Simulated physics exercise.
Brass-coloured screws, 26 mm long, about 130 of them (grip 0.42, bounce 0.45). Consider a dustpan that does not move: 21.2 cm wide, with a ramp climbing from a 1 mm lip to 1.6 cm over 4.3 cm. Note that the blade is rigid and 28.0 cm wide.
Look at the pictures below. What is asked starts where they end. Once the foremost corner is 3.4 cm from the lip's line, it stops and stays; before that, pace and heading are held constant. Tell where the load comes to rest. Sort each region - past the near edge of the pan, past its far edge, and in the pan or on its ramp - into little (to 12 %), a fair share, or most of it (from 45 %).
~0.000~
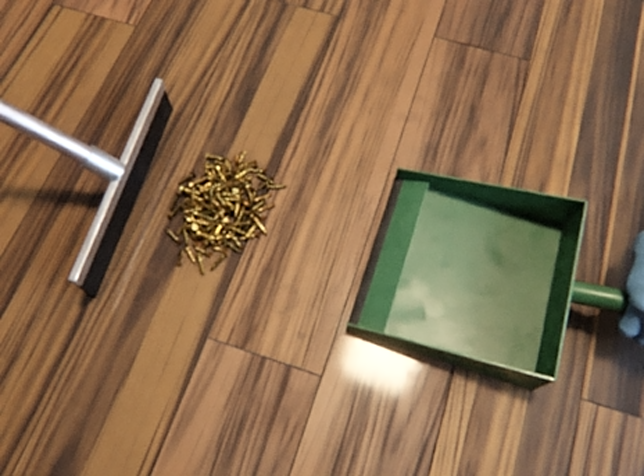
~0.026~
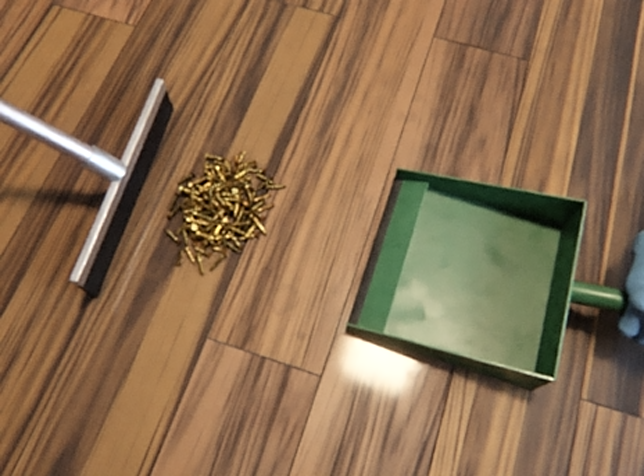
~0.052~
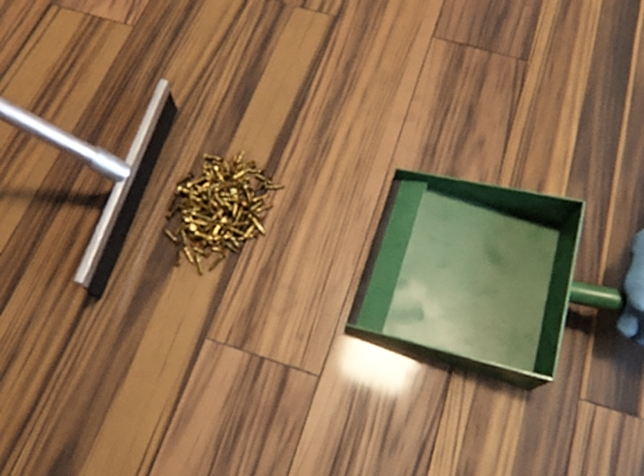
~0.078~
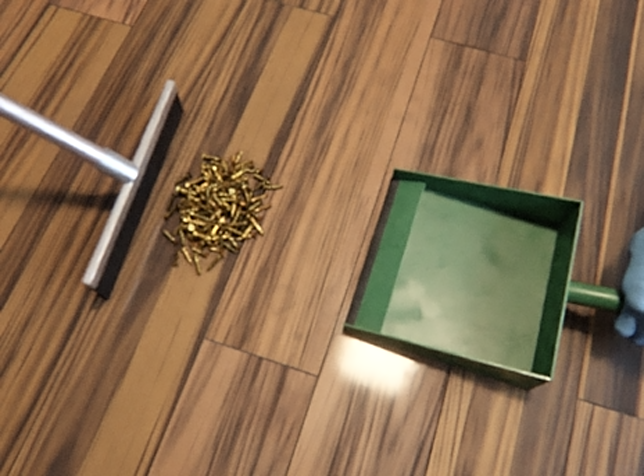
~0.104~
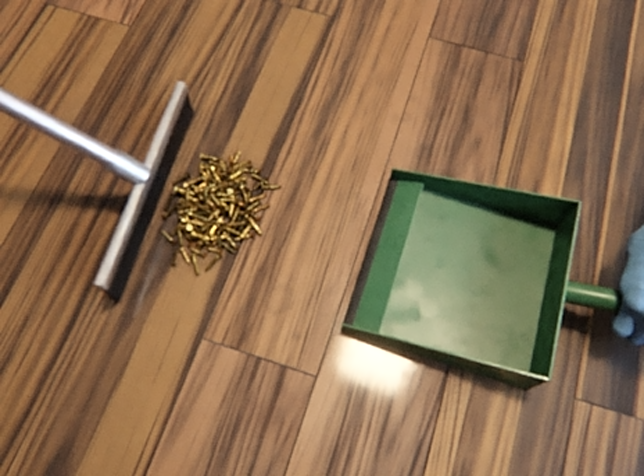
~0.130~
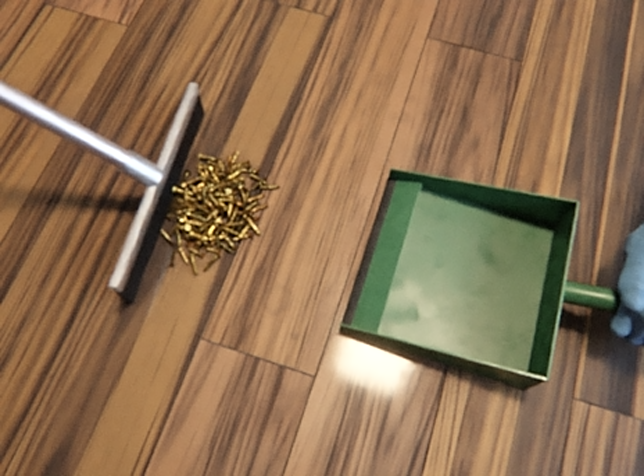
Past the pan's near side: Little, past the pan's far side: Little, in the pan or on its ramp: A fair share.
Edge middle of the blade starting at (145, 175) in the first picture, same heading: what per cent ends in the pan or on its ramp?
Estimate: Near 25 %.
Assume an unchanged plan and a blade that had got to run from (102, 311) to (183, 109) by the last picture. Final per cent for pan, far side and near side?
Pan 10; far 0; near 15.
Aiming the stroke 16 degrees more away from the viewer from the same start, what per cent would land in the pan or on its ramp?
Roughly 15 per cent would finish in the pan or on its ramp.
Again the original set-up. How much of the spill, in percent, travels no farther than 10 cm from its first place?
0 percent, roughly.
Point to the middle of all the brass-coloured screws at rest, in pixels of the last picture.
Look around (367, 226) in the last picture.
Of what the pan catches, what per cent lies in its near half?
I'd put it at around 40 per cent.
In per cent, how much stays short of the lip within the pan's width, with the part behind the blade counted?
Some 70 per cent end up there.
After 0.30 s, middle of the blade 14 cm from the lip; 0 % over the lip, far side 0 %, near side 0 %.
After 0.41 s, middle of the blade 7 cm from the lip; 0 % over the lip, far side 0 %, near side 0 %.
Then, at 0.65 s, middle of the blade 5 cm from the lip; 25 % over the lip, far side 5 %, near side 0 %.
At rest (0.9 s), near side 0 %, far side 5 %, pan 25 %, in front of the lip or behind the blade 70 %.
